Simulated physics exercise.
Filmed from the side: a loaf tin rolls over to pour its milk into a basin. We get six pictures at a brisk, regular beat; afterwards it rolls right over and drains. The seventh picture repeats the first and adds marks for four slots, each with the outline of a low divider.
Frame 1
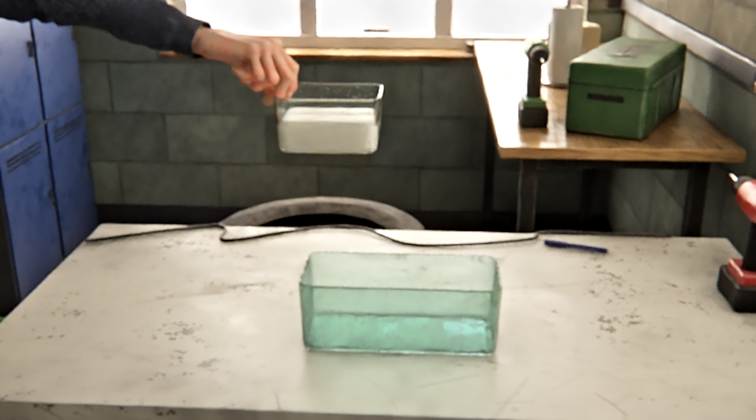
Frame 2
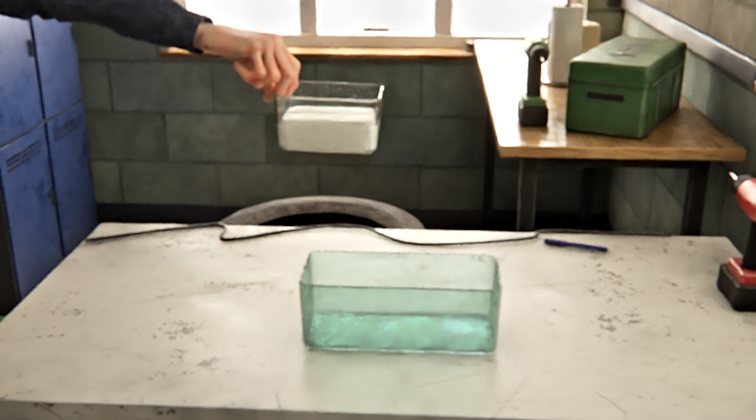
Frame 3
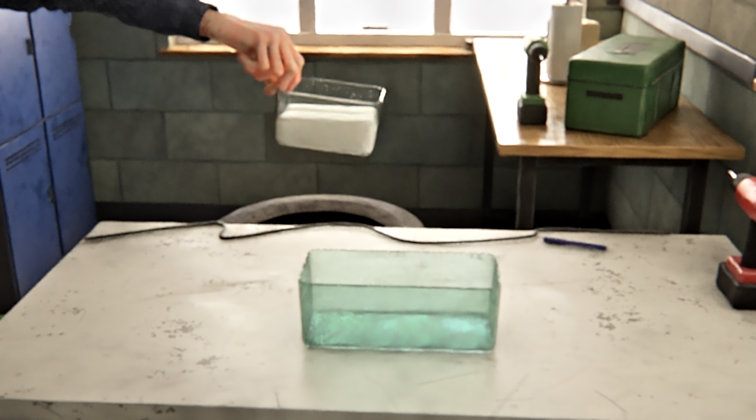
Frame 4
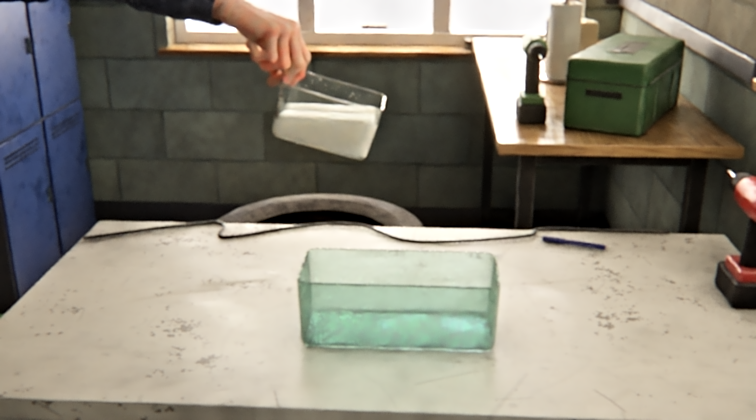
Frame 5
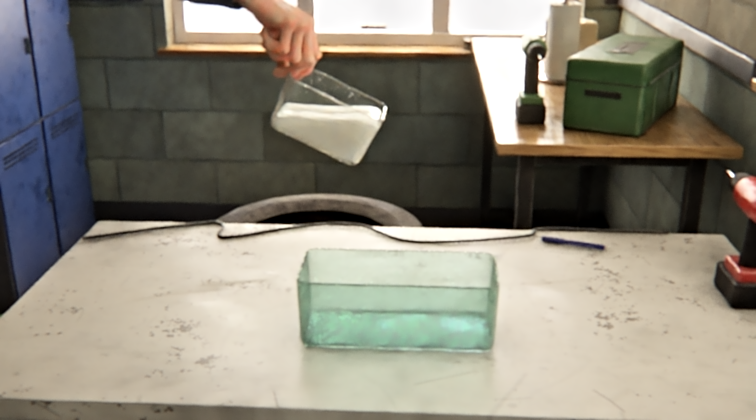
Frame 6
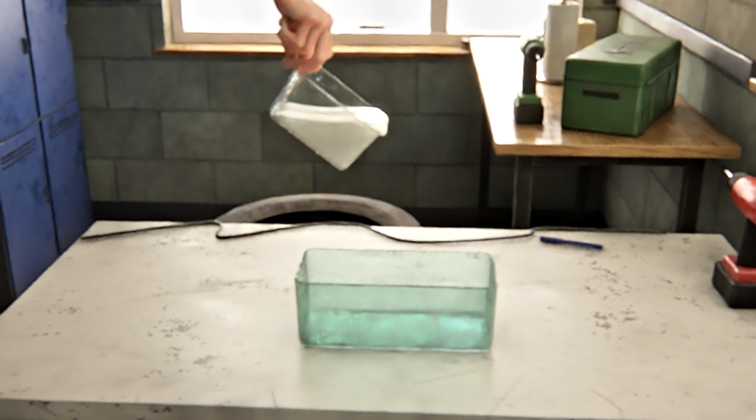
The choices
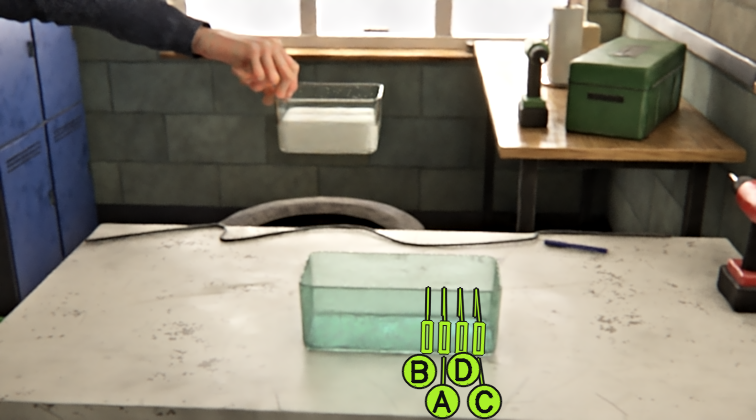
A small clear container of white milk, held by a hand above a greenish glass basin on a worn table, starts level and tilts steadily down to the right until the milk reaches over its lip.
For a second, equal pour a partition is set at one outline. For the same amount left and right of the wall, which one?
Best: B.
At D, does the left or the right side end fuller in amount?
More ends on the left.
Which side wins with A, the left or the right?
The left side.
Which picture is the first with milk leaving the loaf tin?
In picture 6.
On the marked copy, A at (443, 357); B at (426, 357); C at (478, 358); D at (461, 358).
If A is chosen, about 82 % ends left of the wall and 15 % right of it.
If B is chosen, about 50 % ends left of the wall and 47 % right of it; 3 % is lost outside.
If C is chosen, about 93 % ends left of the wall and 5 % right of it; 3 % is lost outside.
If D is chosen, about 94 % ends left of the wall and 3 % right of it.
